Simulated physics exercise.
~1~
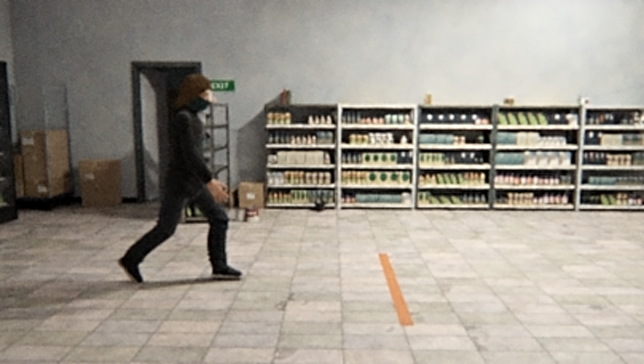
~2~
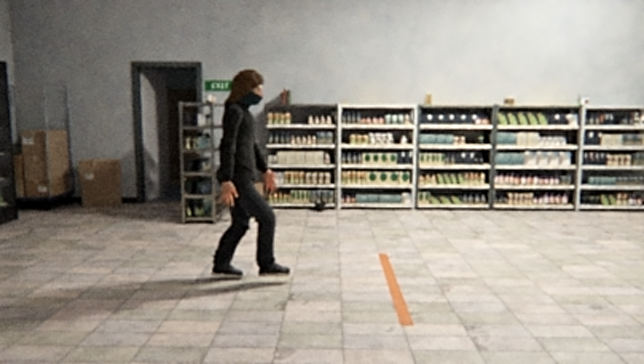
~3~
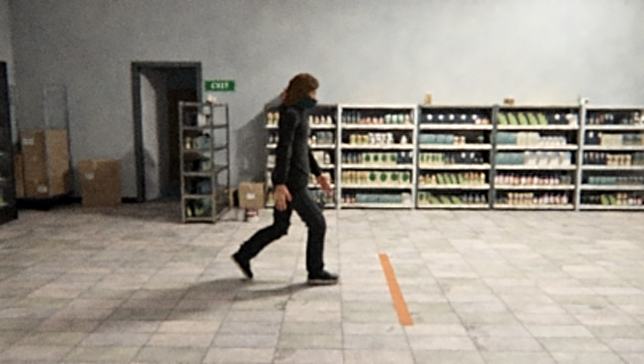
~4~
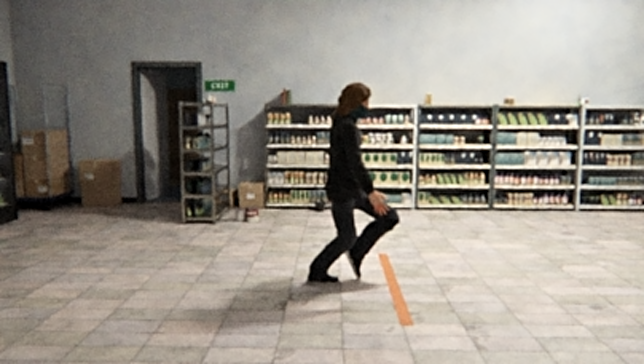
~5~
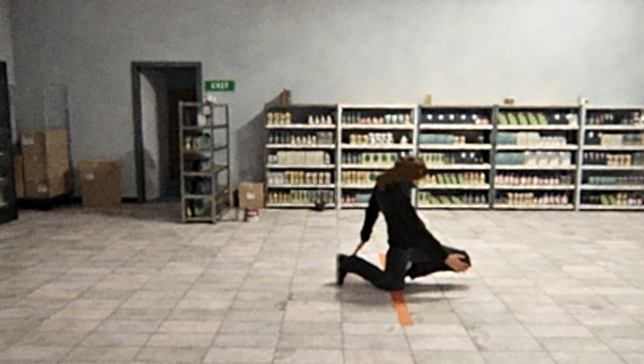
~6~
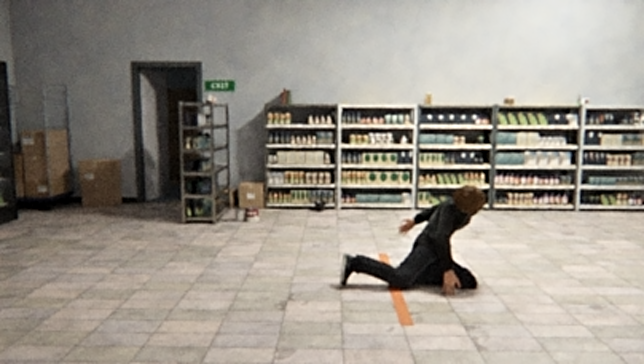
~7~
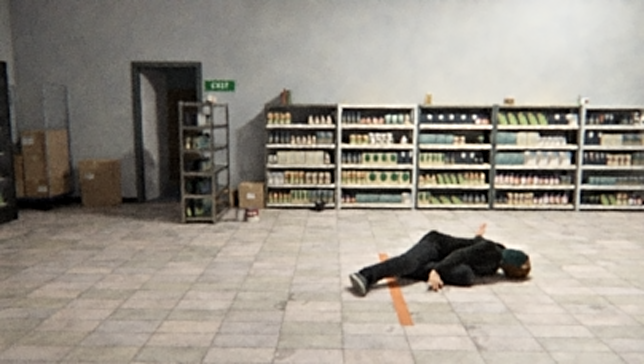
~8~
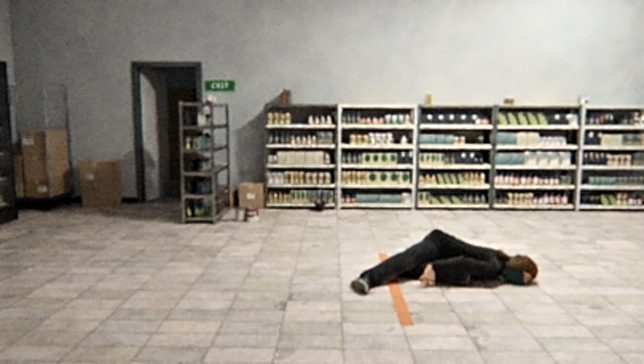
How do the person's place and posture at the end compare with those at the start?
At the start the person is upright and walking on the left, near the doorway and well short of the orange tape. By the end they are lying on the floor right of centre, with their hips and head past the tape.
